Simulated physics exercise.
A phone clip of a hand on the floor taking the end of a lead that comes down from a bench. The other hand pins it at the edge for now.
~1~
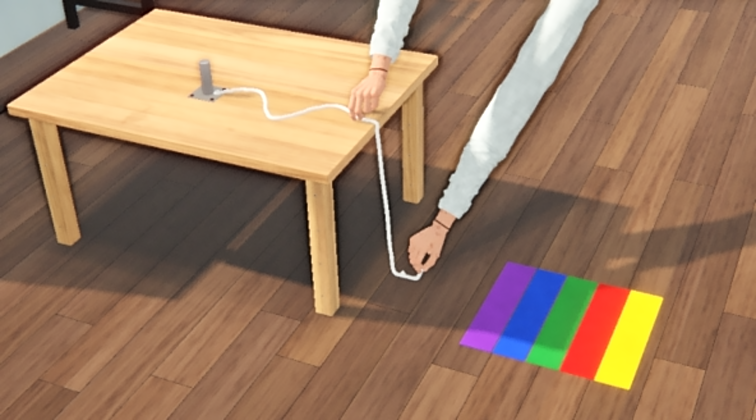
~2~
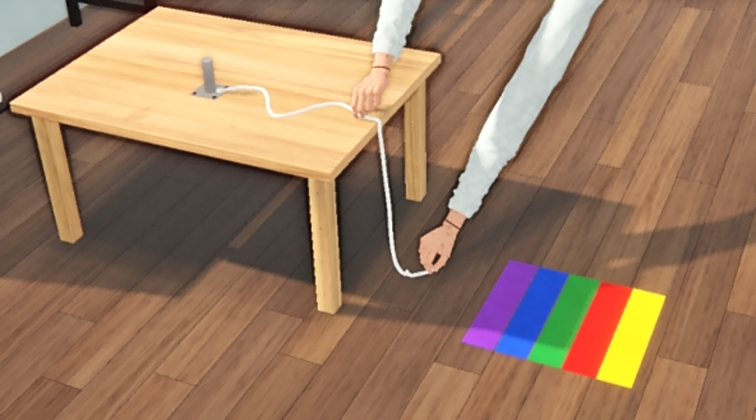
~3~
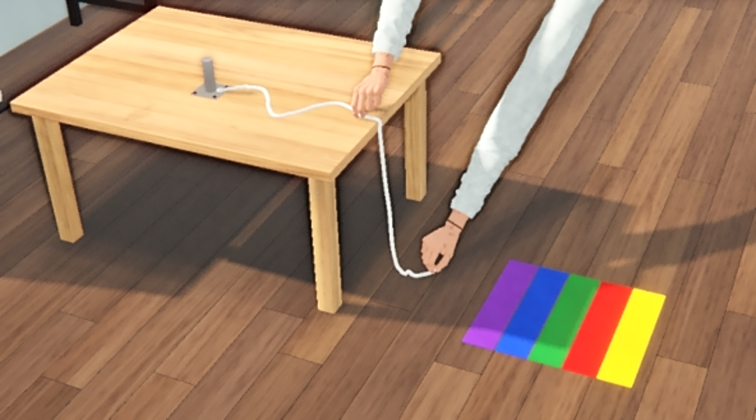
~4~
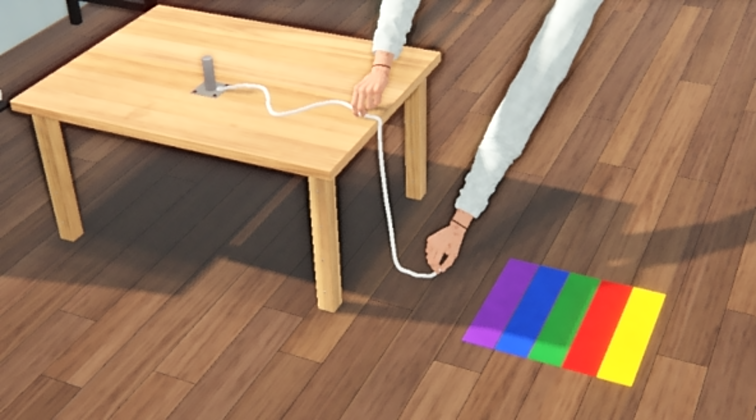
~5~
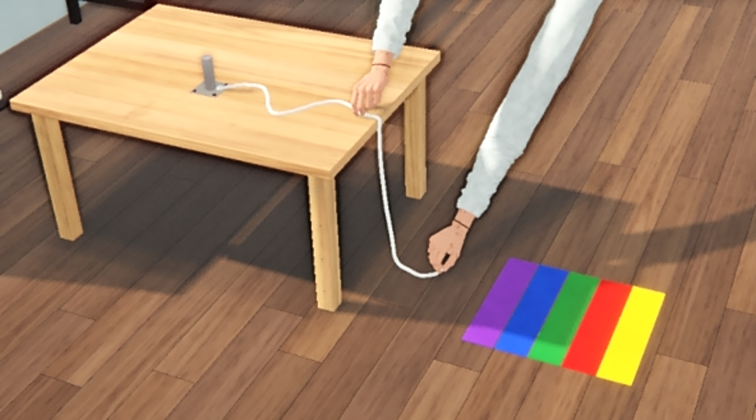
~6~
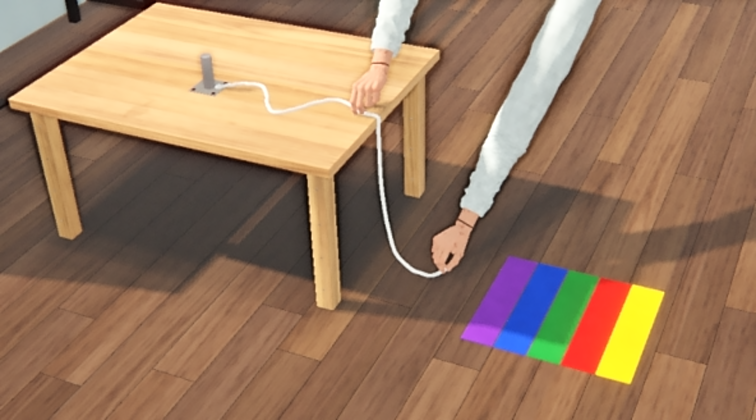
Hands holding a white cord at a wooden table's edge, the lower one drawing its end slightly right near coloured floor stripes.
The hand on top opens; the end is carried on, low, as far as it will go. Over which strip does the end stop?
Over red.
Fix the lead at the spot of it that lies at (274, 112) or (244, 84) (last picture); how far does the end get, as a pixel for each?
About (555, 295) and (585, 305).
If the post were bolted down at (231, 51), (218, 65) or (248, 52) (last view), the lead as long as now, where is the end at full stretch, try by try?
Try by try, around (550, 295), (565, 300) and (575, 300).
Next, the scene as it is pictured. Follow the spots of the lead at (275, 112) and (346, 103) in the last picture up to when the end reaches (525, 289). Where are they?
The first at (312, 108), the second at (377, 130).
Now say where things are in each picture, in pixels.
The first picture shows end (422, 270); purple (484, 332); blue (517, 340); green (550, 349); red (584, 358); yellow (619, 367).
The second picture shows end (432, 270); lead through (250, 88) (273, 115) (335, 104) (380, 135) (388, 199) (394, 257).
The third picture shows end (435, 270).
The fourth picture shows end (440, 270); lead through (250, 87) (273, 113) (335, 102) (380, 133) (386, 196) (394, 255).
The fifth picture shows end (442, 270).
The sixth picture shows end (446, 270); lead through (249, 84) (272, 111) (334, 100) (378, 131) (382, 193) (396, 253).
A little later, end near (525, 289); over blue.
Next, end near (571, 300); over green.
When it is tight, end near (597, 307); over red. The end stops over the red strip.
